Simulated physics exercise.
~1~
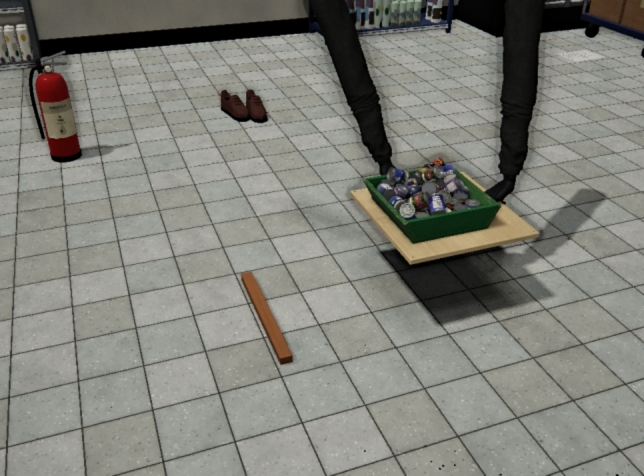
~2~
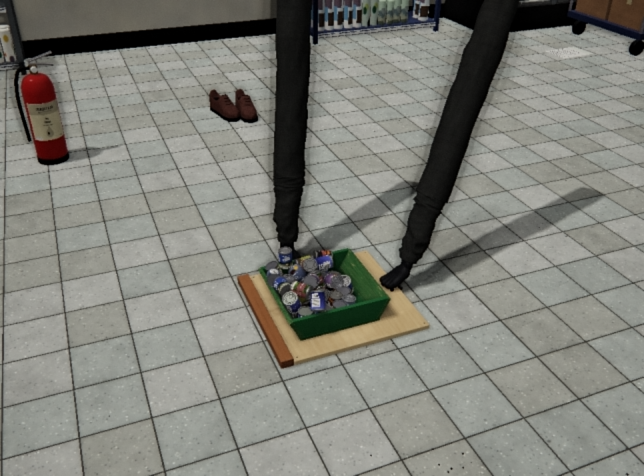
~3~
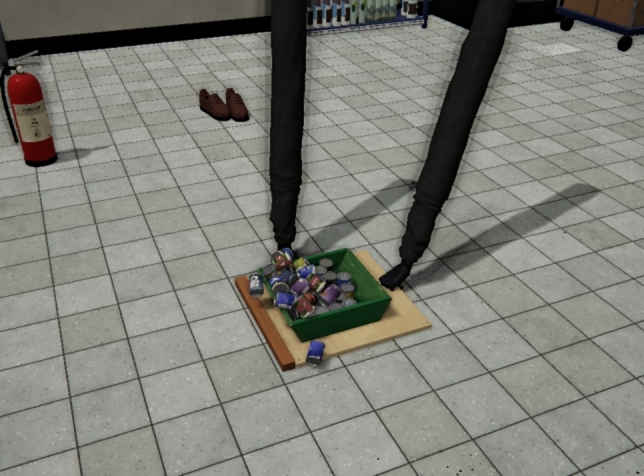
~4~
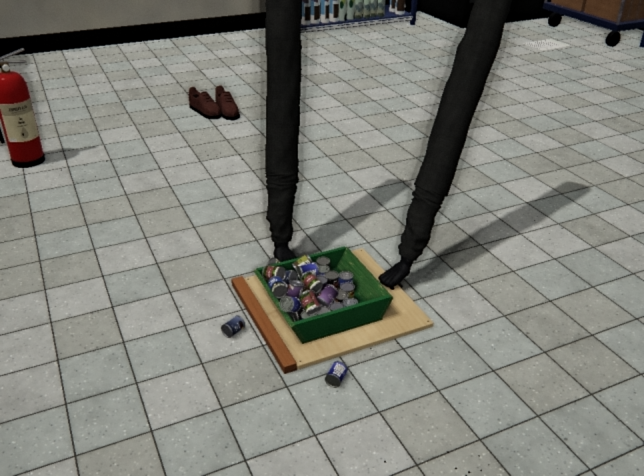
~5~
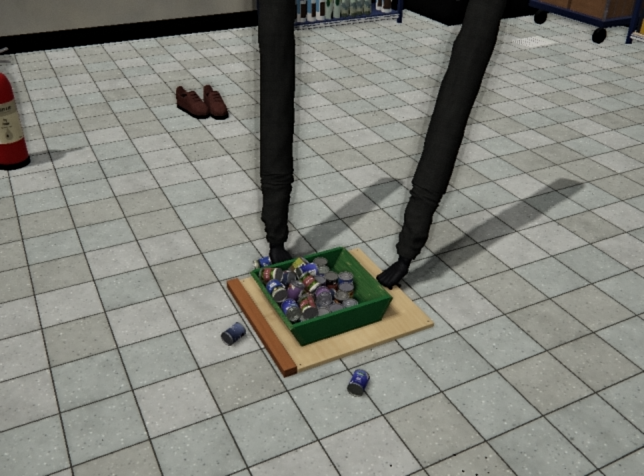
Two dark arms swing a board down against a wooden strip, spilling a few tins from its green crate.
